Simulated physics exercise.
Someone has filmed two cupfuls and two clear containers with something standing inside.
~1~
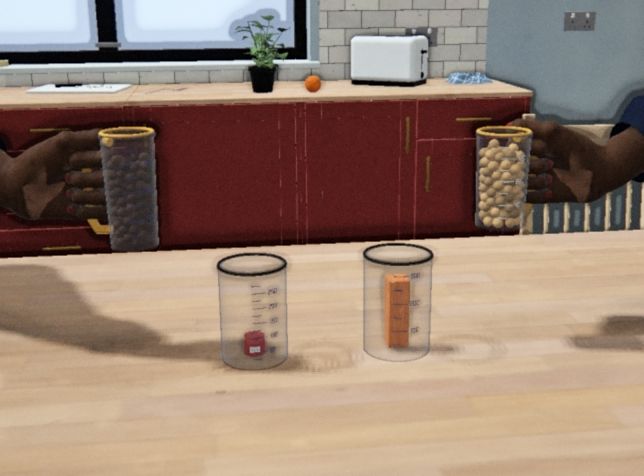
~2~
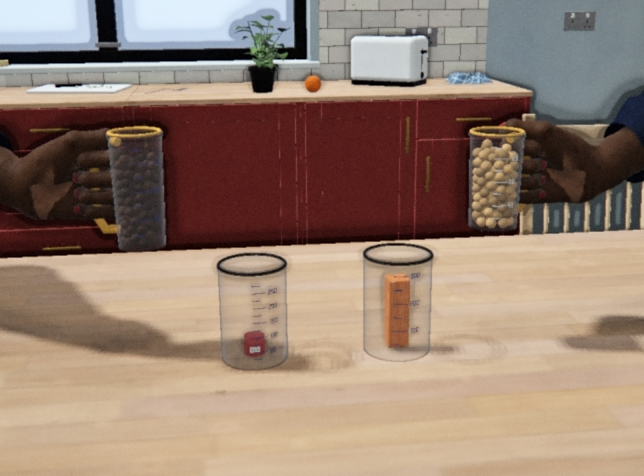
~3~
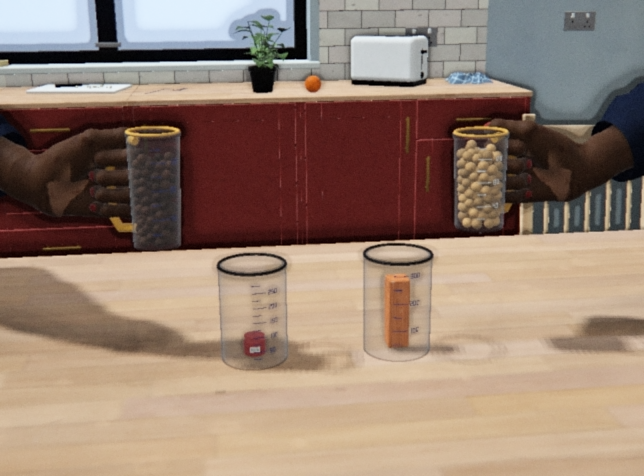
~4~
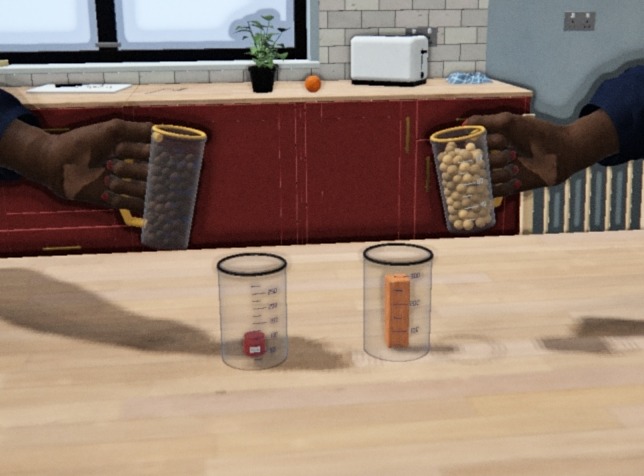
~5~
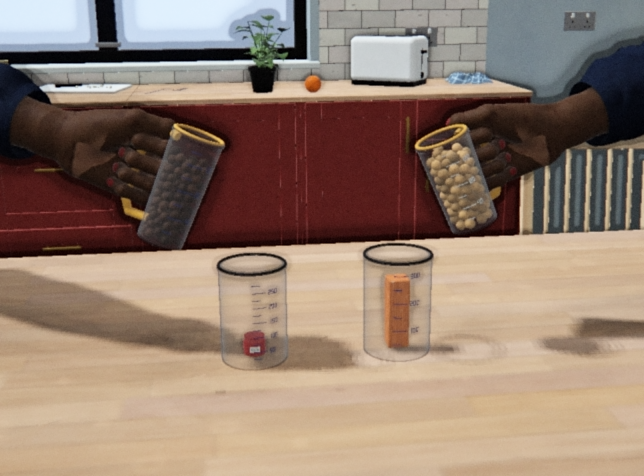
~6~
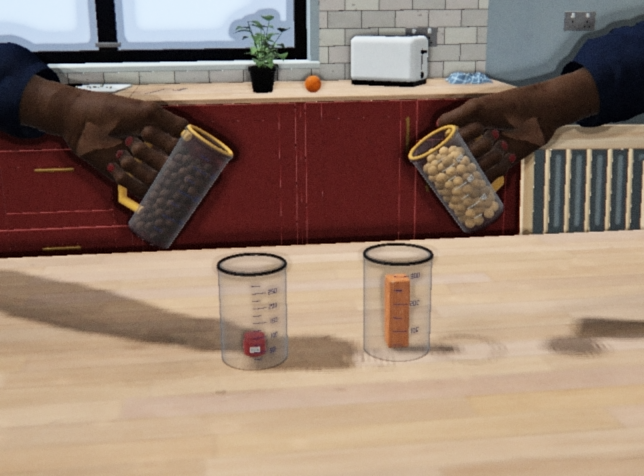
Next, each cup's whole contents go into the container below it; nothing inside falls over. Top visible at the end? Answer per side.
Left: Out of sight. Right: Visible.
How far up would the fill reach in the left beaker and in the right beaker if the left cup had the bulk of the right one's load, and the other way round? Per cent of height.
Left fill 50 percent; right fill 50 percent.
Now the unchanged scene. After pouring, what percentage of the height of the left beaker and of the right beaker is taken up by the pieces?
The left one comes to 45 %, the right one to 60 %.
Then, 0.57 s after the last picture, left beaker empty, all of its cupful still in the cup; right beaker empty, all of its cupful still in the cup.
Then, 1.06 s after the last picture, left beaker nearly empty, most of its cupful still in the cup; right beaker a quarter full, about a third of its cupful still in the cup.
Then, 1.49 s after the last picture, left beaker a third full, none of its cupful still in the cup; right beaker a third full, none of its cupful still in the cup.
At rest, left beaker half full (surface near (254, 312)), nothing beside it; right beaker two thirds full (surface near (397, 292)), nothing beside it; the left thing is covered; the right thing is still showing.
